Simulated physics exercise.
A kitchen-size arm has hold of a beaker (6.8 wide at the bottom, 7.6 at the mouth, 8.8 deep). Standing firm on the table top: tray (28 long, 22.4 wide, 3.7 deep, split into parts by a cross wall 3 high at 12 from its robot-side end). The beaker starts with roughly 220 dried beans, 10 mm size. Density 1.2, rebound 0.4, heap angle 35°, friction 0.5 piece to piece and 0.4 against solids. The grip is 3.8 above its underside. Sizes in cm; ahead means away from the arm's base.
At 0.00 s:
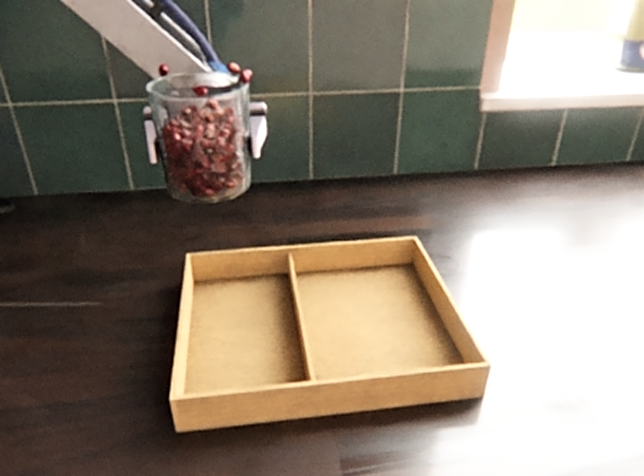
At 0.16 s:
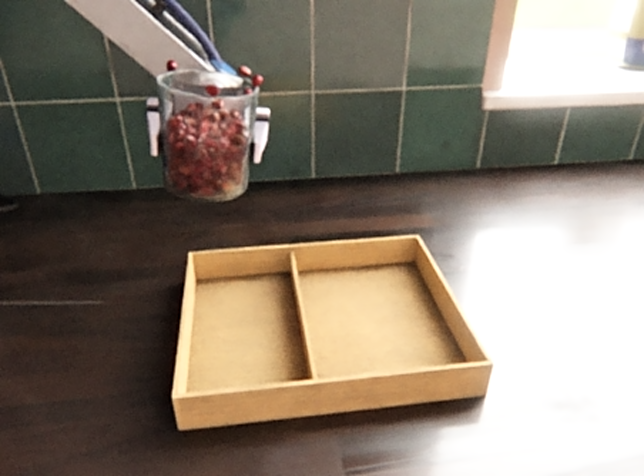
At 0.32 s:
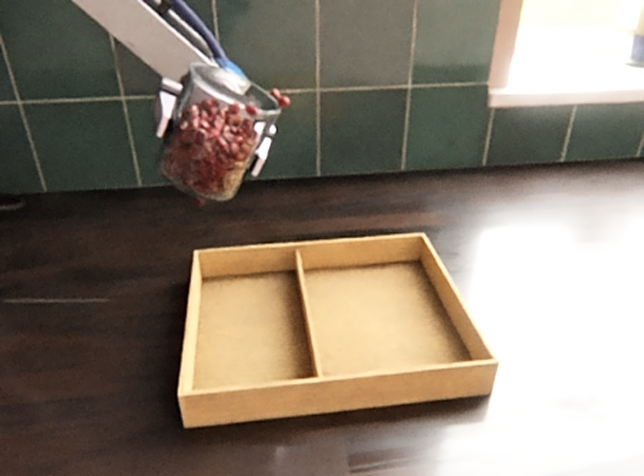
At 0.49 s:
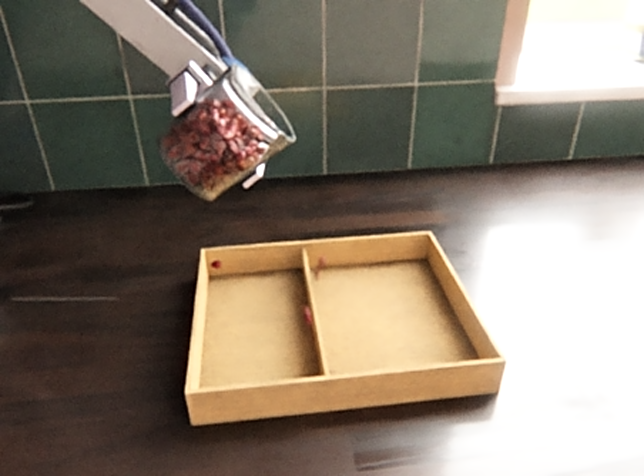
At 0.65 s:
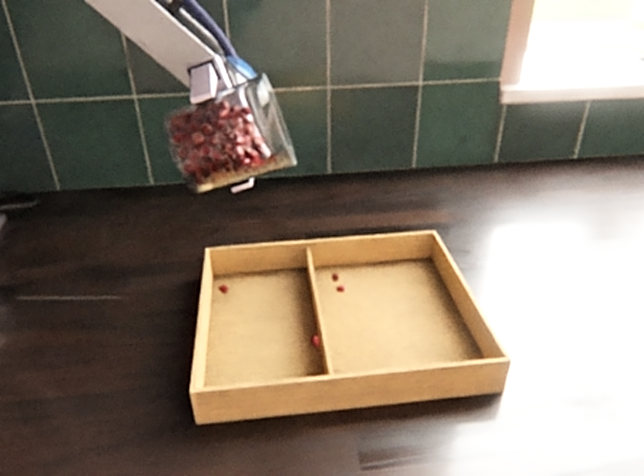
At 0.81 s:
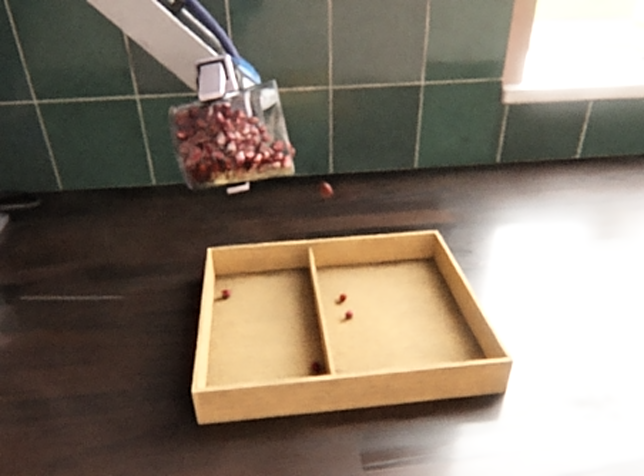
A clear beaker packed with dark red beans hangs in a white robotic arm's gripper at upper left, above a light wooden tray split into two compartments. The tray sits on a dark wood counter, seen from slightly above, with green tiles and a bright window behind. The arm tilts the beaker rightward until it lies nearly sideways, and a few beans drop into both compartments while the view drifts slightly.
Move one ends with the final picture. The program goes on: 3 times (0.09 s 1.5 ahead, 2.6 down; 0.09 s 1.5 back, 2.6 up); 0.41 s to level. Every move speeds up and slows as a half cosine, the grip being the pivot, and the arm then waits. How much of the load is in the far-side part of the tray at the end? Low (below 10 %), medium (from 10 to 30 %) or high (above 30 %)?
In the far-side part of the tray the share is medium, from 10 to 30 %.
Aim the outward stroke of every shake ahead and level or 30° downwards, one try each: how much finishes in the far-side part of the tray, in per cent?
About 65 and 30 per cent.
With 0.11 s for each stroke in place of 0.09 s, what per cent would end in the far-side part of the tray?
Then about 5 per cent.
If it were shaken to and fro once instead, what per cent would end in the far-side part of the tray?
It would be near 5 per cent.
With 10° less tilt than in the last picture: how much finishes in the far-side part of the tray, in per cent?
About 5 per cent.
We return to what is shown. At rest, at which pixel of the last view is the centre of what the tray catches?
At about (381, 322).
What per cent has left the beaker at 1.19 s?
Near 5 per cent so far.
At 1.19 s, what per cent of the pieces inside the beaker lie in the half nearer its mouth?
Roughly 40 per cent.
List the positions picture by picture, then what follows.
The first frame shows beaker middle at (204, 139), level; upper third of the load around (207, 131), from x 165 to 245, top at y 70; 215 in the beaker.
The second frame shows beaker middle at (207, 137), tilted 8° forward; upper third of the load around (206, 129), from x 170 to 255, top at y 65; 214 in the beaker, 1 in flight or on a rim.
The third frame shows beaker middle at (215, 136), tilted 28° forward; upper third of the load around (208, 128), from x 170 to 285, top at y 95; 212 in the beaker, 3 in flight or on a rim.
The fourth frame shows beaker middle at (224, 136), tilted 53° forward; upper third of the load around (210, 127), from x 170 to 325, top at y 105; 211 in the beaker, 2 in the robot-side part, 2 in the far-side part.
The fifth frame shows beaker middle at (230, 138), tilted 73° forward; upper third of the load around (214, 123), from x 175 to 340, top at y 105; 211 in the beaker, 2 in the robot-side part, 2 in the far-side part.
The sixth frame shows beaker middle at (232, 139), tilted 81° forward; upper third of the load around (210, 126), from x 180 to 350, top at y 105; 210 in the beaker, 2 in the robot-side part, 2 in the far-side part, 1 in flight or on a rim.
After 1.19 s, tilted 81° forward, highest piece 24 above the table; 199 in the beaker, 7 in the far-side part, 2 in the robot-side part, 7 in flight or on a rim.
After 1.57 s, tilted 36° forward, highest piece 25 above the table; 181 in the beaker, 27 in the far-side part, 4 in the robot-side part, 3 in flight or on a rim.
After 1.96 s, level, highest piece 27 above the table; 180 in the beaker, 30 in the far-side part, 5 in the robot-side part.
After 3.01 s, level, highest piece 27 above the table; 180 in the beaker, 30 in the far-side part, 5 in the robot-side part.
At rest, 180 in the beaker, 30 in the far-side part, 5 in the robot-side part. That is 14 % in the far-side part of the tray.
